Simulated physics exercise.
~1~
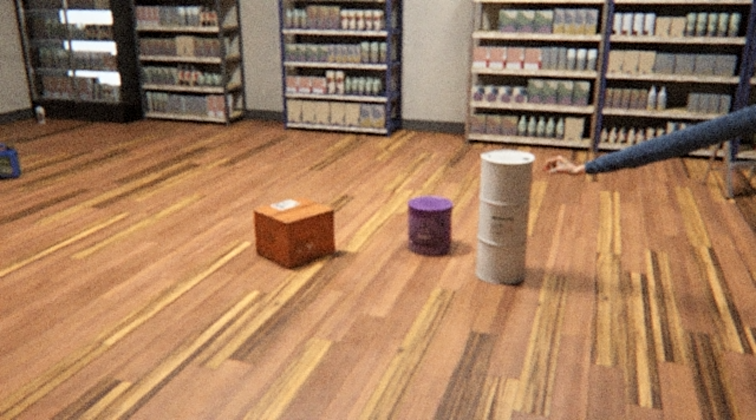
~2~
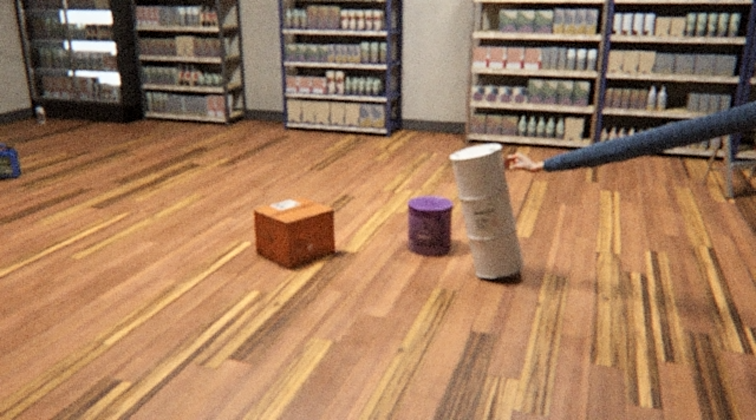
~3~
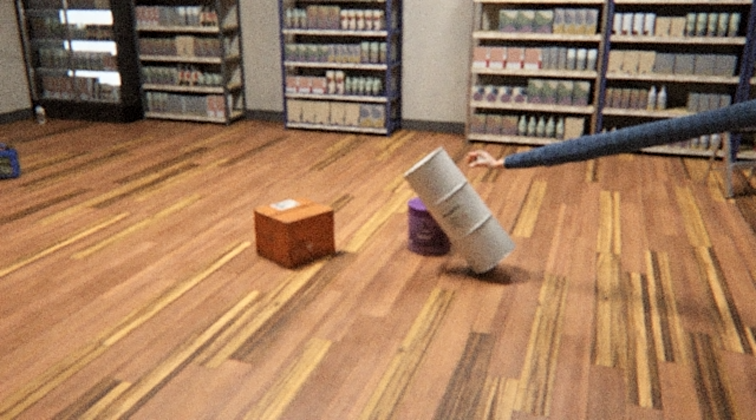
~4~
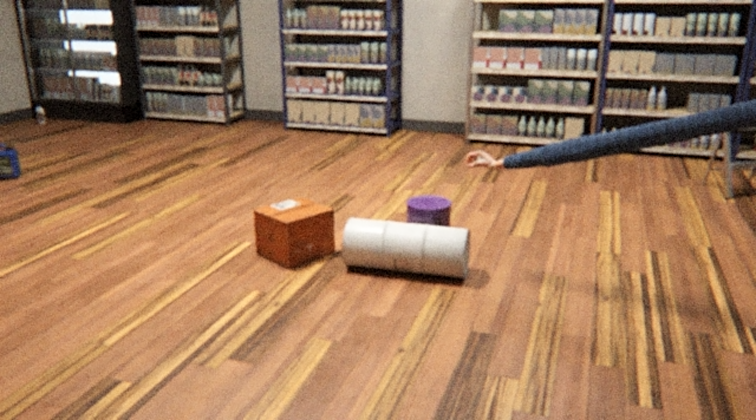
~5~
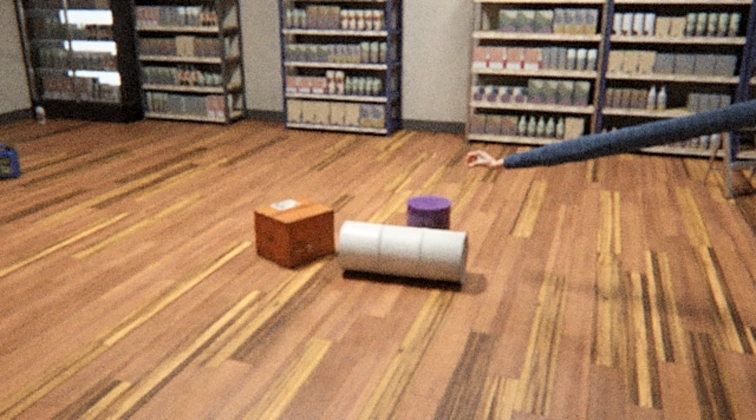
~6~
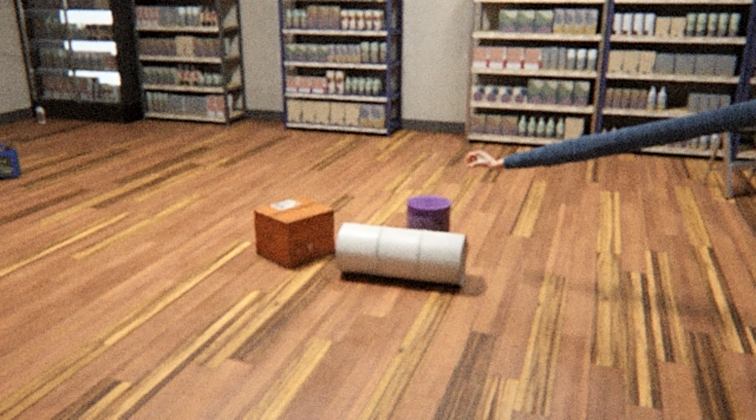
On a shop's wooden floor, a hand pushes a tall white drum leftward until it topples onto its side near an orange box.
